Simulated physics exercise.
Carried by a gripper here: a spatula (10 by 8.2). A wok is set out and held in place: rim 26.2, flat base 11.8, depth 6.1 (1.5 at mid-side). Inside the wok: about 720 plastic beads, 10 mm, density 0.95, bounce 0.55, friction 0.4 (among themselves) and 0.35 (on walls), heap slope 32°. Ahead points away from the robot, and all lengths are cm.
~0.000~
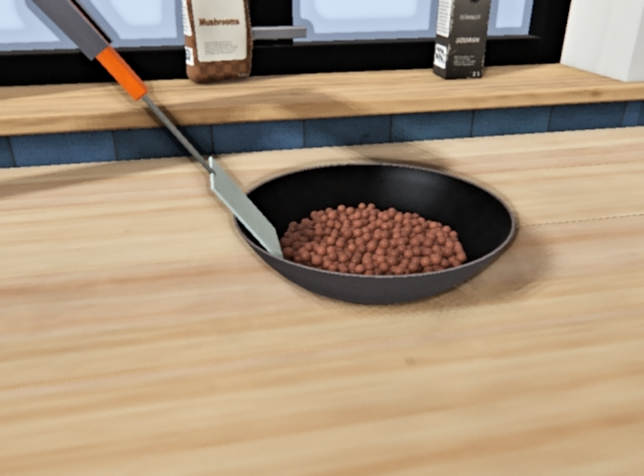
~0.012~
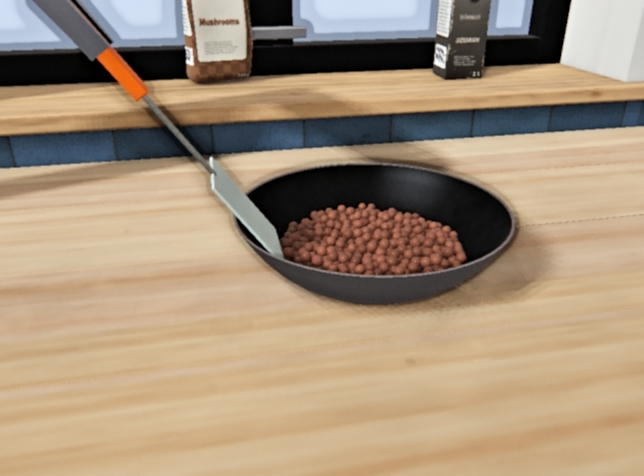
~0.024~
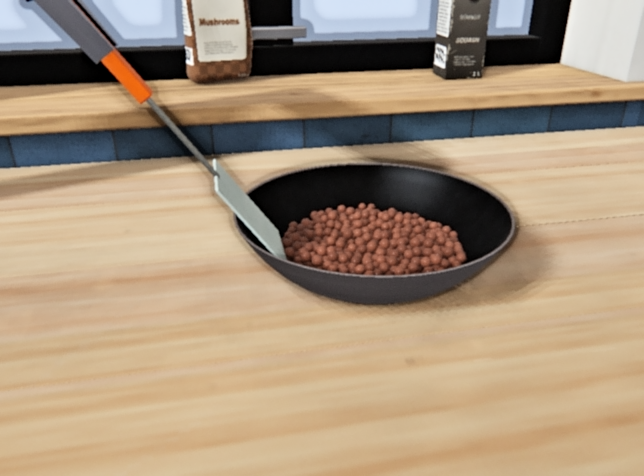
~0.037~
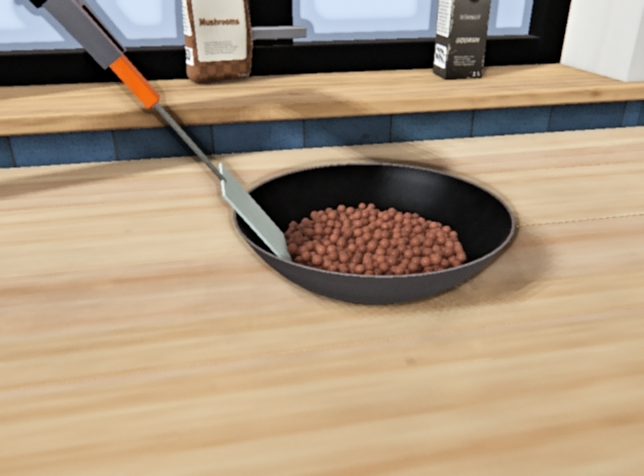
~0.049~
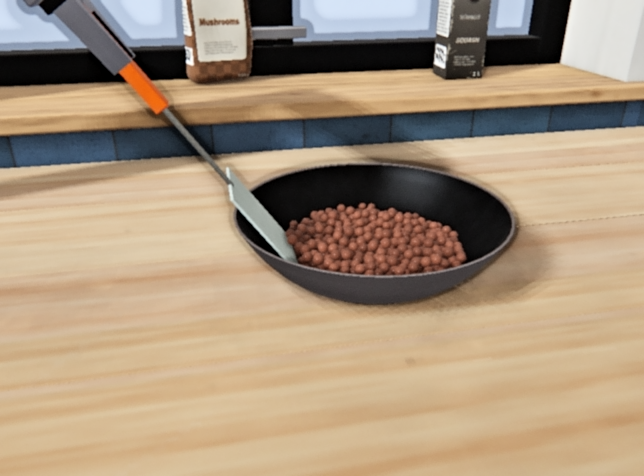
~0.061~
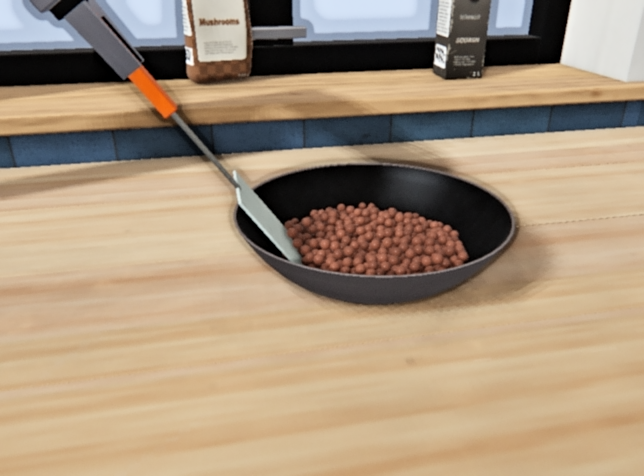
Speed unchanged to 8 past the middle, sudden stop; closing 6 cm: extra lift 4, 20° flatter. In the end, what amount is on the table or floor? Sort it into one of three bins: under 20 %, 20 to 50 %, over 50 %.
Bin: Under 20 %.
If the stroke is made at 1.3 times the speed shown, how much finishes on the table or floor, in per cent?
The share would be near 15 in a hundred.
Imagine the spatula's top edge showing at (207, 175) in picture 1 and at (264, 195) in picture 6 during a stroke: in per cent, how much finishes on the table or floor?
Near 30 in a hundred.
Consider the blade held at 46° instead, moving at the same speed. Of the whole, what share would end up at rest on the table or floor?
About 5 per cent.
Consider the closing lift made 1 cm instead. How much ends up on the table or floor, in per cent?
Roughly 5 per cent.
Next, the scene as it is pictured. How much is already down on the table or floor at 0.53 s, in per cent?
Some 5 per cent.
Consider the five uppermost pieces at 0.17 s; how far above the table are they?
Height: Approx. 5 cm.
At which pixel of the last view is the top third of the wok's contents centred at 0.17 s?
Estimated point: Close to (397, 233).
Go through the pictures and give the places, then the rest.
Spatula top edge at (211, 172), sloping 55°; upper third of the load around (370, 242), from x 285 to 460, top at y 205; 721 in the wok, in the first picture.
Spatula top edge at (212, 172), sloping 55°; upper third of the load around (370, 242), from x 285 to 460, top at y 205, in the second picture.
Spatula top edge at (215, 174), sloping 55°; upper third of the load around (370, 242), from x 285 to 460, top at y 205, in the third picture.
Spatula top edge at (222, 178), sloping 55°; upper third of the load around (369, 241), from x 285 to 460, top at y 205, in the fourth picture.
Spatula top edge at (229, 183), sloping 55°; upper third of the load around (369, 240), from x 285 to 460, top at y 205, in the fifth picture.
Spatula top edge at (237, 186), sloping 55°; upper third of the load around (370, 239), from x 285 to 465, top at y 205; 721 in the wok, in the sixth picture.
By 0.17 s, sloping 55°, highest piece 7 above the table; 721 in the wok.
By 0.28 s, sloping 48°, highest piece 6 above the table; 721 in the wok.
By 0.53 s, sloping 35°, highest piece 8 above the table; 666 in the wok, 40 on the table or floor, 15 on the blade or in flight.
By 1.58 s, sloping 35°, highest piece 6 above the table; 665 in the wok, 56 on the table or floor.
Final count, 665 in the wok, 56 on the table or floor. That is 8 % on the table or floor.
